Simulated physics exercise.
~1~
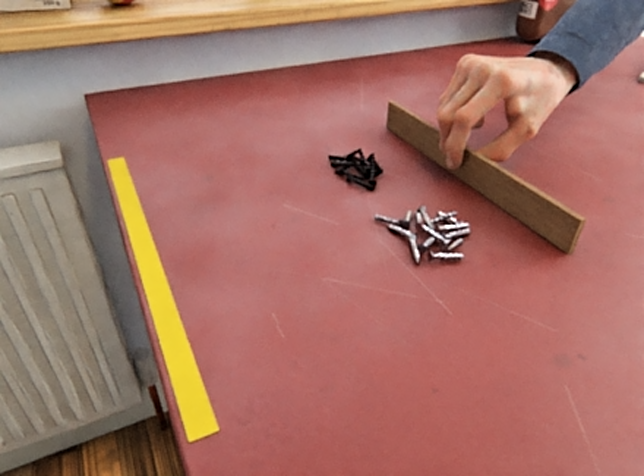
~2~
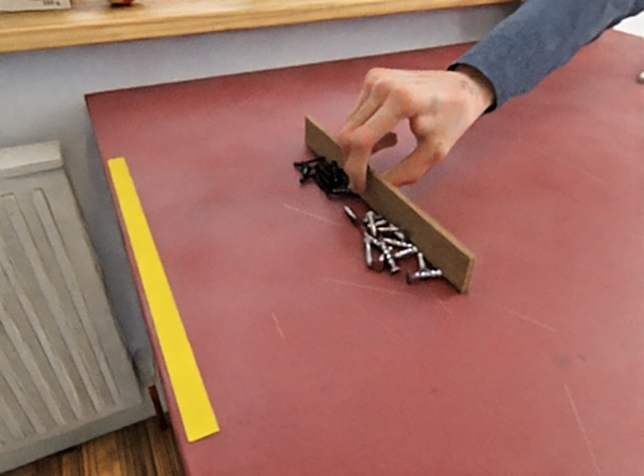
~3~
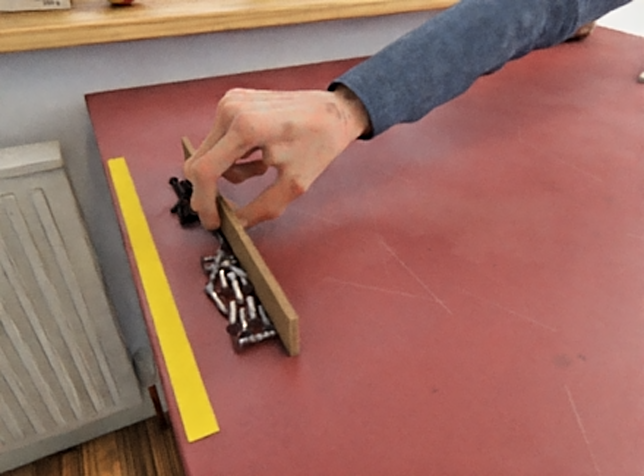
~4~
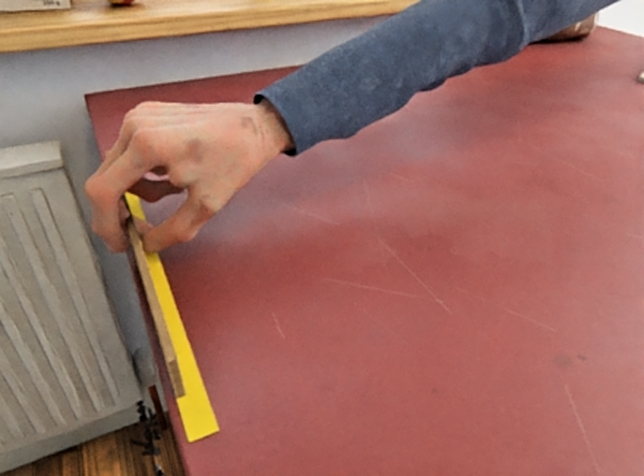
The clip shows a hand sweeping a brown strip leftward across a red table, pushing a dark pile and a silvery pile of small hardware toward the edge, until the strip stops at the yellow tape and both piles have gone over the edge.
